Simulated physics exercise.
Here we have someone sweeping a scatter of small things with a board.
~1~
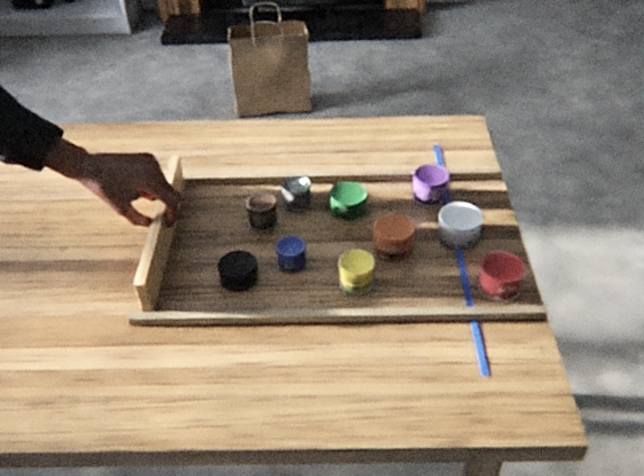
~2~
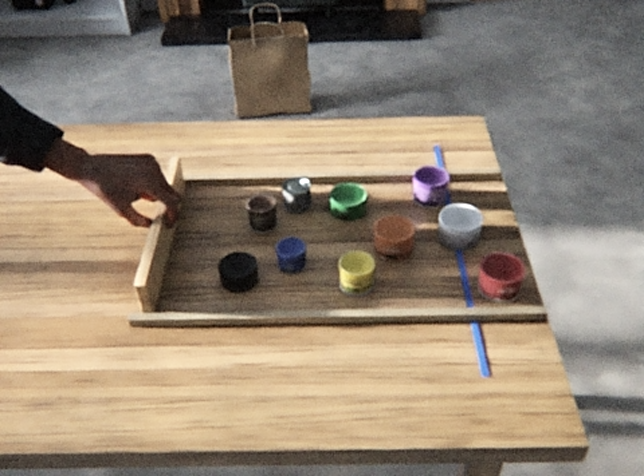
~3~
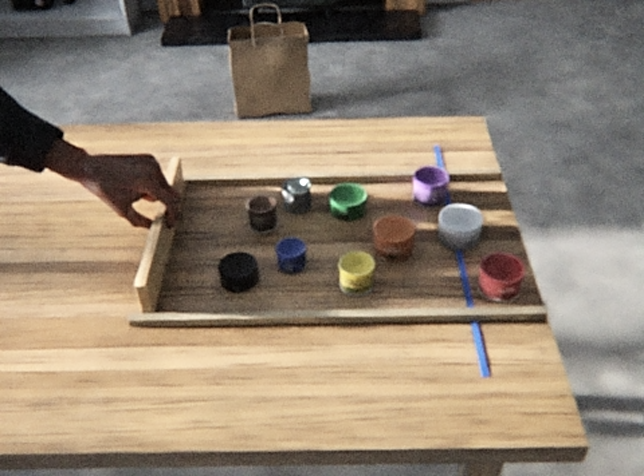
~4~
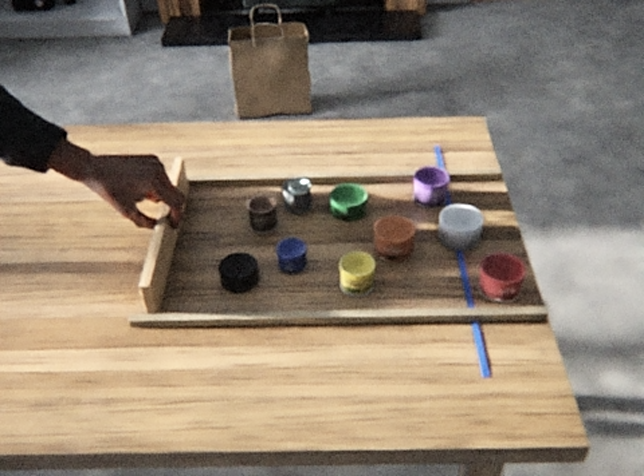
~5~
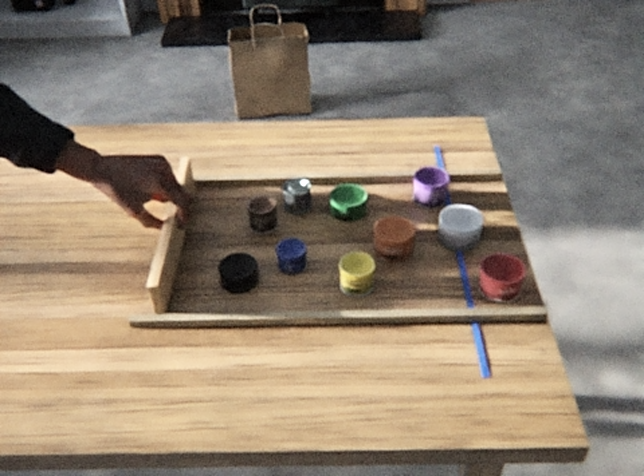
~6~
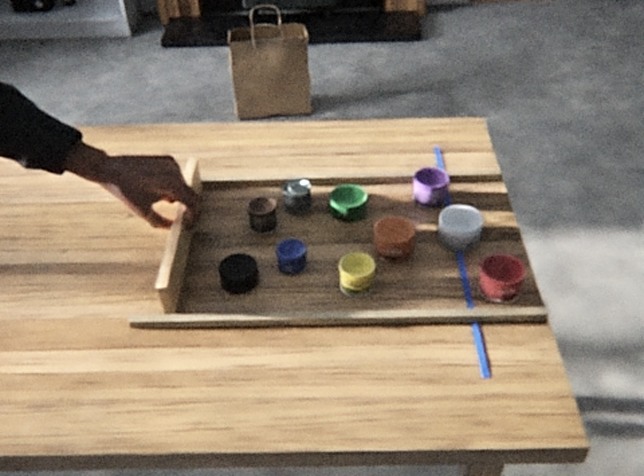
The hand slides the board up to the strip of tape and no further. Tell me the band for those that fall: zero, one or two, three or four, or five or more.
As it turns out, the number that fall off is one or two.
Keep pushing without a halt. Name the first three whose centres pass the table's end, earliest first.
In order: The red tin, then the white tub, then the yellow tin.
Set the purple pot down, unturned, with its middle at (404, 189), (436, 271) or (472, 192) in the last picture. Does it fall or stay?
In turn it holds on; is kept; goes over.
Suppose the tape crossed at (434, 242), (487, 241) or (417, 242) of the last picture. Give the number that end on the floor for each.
It would be 0, 5 and 0.
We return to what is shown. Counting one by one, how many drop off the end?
It comes to 1.
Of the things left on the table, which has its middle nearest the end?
The white tub.
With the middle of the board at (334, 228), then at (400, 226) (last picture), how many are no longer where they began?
First 6, then 10.
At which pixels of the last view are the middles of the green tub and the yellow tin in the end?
The green tub at (497, 206), the yellow tin at (528, 288).
Soon after, none off yet; red tin at rest near (501, 278); white tub at rest near (460, 228); purple pot at rest near (431, 188).
Then, none off yet; red tin moving near (513, 279); white tub moved a little near (483, 226); purple pot moved a little near (446, 181).
By the end, the number that fall off is one or two; fallen, red tin.
